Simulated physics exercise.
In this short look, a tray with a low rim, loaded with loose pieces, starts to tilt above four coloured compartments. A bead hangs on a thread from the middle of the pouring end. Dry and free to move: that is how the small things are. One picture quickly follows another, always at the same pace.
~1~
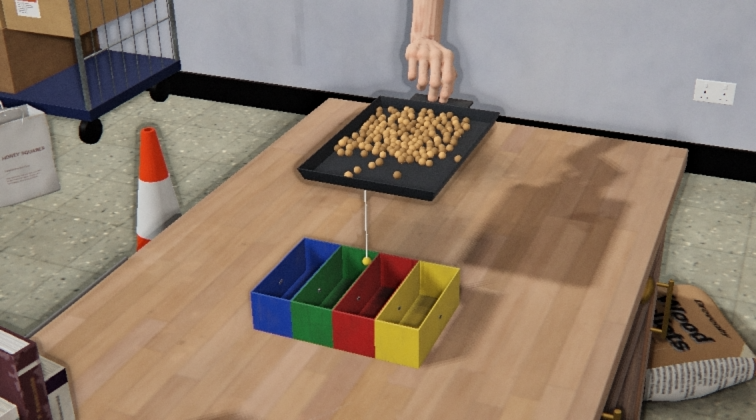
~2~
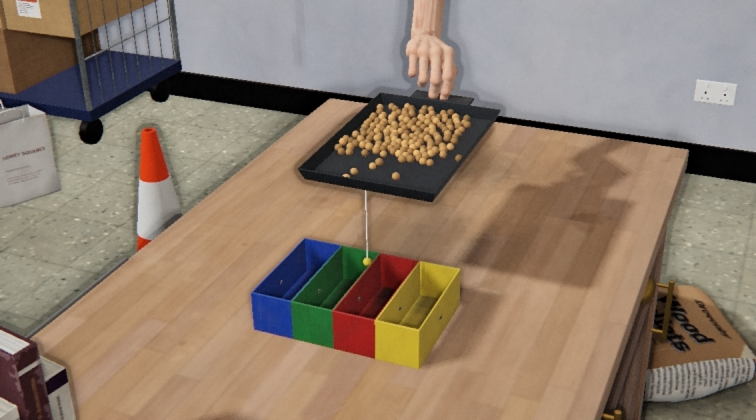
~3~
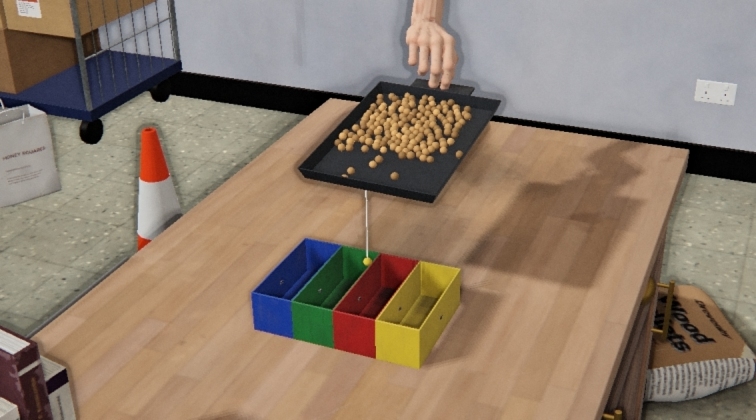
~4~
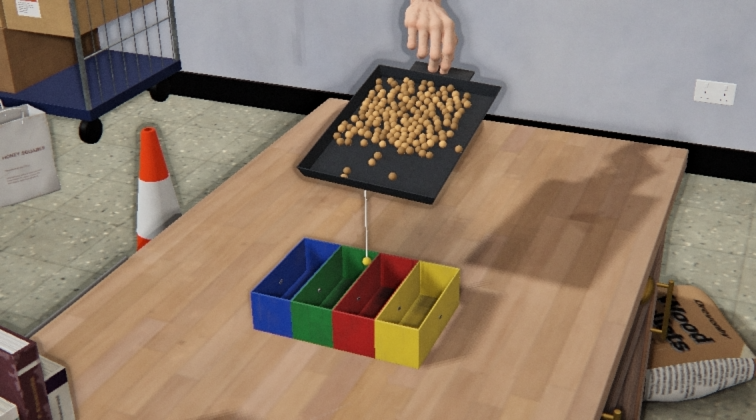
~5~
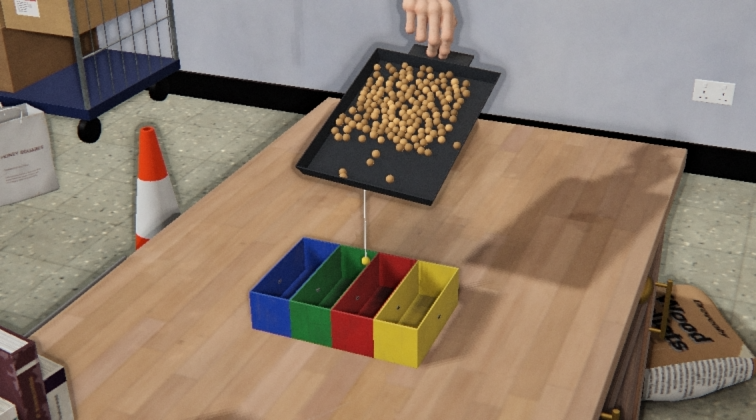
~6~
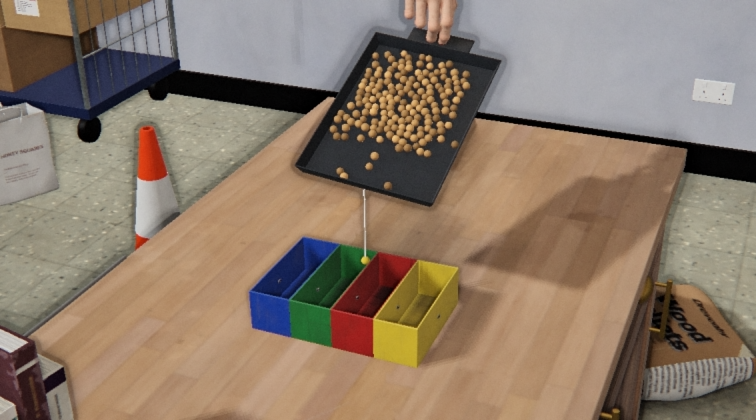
A hand reaches in from the top of the view, at the far edge of a black tray of round wooden beads, seen from above a wooden table in a storeroom. Blue, green, red and yellow compartments sit left to right below the tray, an orange cone stands left, and a small yellow bead hangs on a thread. The tray's far end rises steadily, its near edge dipping slightly rightward, as the beads shift and spread.
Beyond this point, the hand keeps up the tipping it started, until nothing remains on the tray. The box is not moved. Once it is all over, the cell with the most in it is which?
It is the yellow cell that has the most.
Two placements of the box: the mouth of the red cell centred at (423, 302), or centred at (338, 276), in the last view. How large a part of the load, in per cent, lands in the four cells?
Result, in turn: 90 %, 20 %.
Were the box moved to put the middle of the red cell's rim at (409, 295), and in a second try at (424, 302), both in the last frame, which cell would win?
At the first place the red one, at the second that red cell.
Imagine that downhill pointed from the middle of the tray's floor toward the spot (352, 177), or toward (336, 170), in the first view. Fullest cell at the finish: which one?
The first try: Blue. The second: The blue cell.
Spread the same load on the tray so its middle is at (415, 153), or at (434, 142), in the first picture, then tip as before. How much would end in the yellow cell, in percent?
Respectively 50 and 50 in a hundred.
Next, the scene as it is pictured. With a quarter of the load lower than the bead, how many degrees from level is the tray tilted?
65 degrees.
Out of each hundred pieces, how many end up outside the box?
I'd put it at about 30 percent.
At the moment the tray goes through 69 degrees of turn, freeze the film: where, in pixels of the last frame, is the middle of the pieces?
Near the pixel (403, 275).
Shortly afterwards, tray tipped steeply; near a quarter on the tray; near a quarter in the yellow cell; a little in the red cell; only a few in the green cell; near half falling or outside the box.
Next, tray tipped past a quarter turn; near half in the yellow cell; a little in the red cell; only a few in the green cell; only a few in the blue cell; near a third falling or outside the box.
Some moments later, tray tipped past a quarter turn; near half in the yellow cell; a little in the red cell; only a few in the green cell; only a few in the blue cell; near a third falling or outside the box.
In the end, tray tipped past a quarter turn; near half in the yellow cell; a little in the red cell; only a few in the green cell; only a few in the blue cell; near a third outside the box.
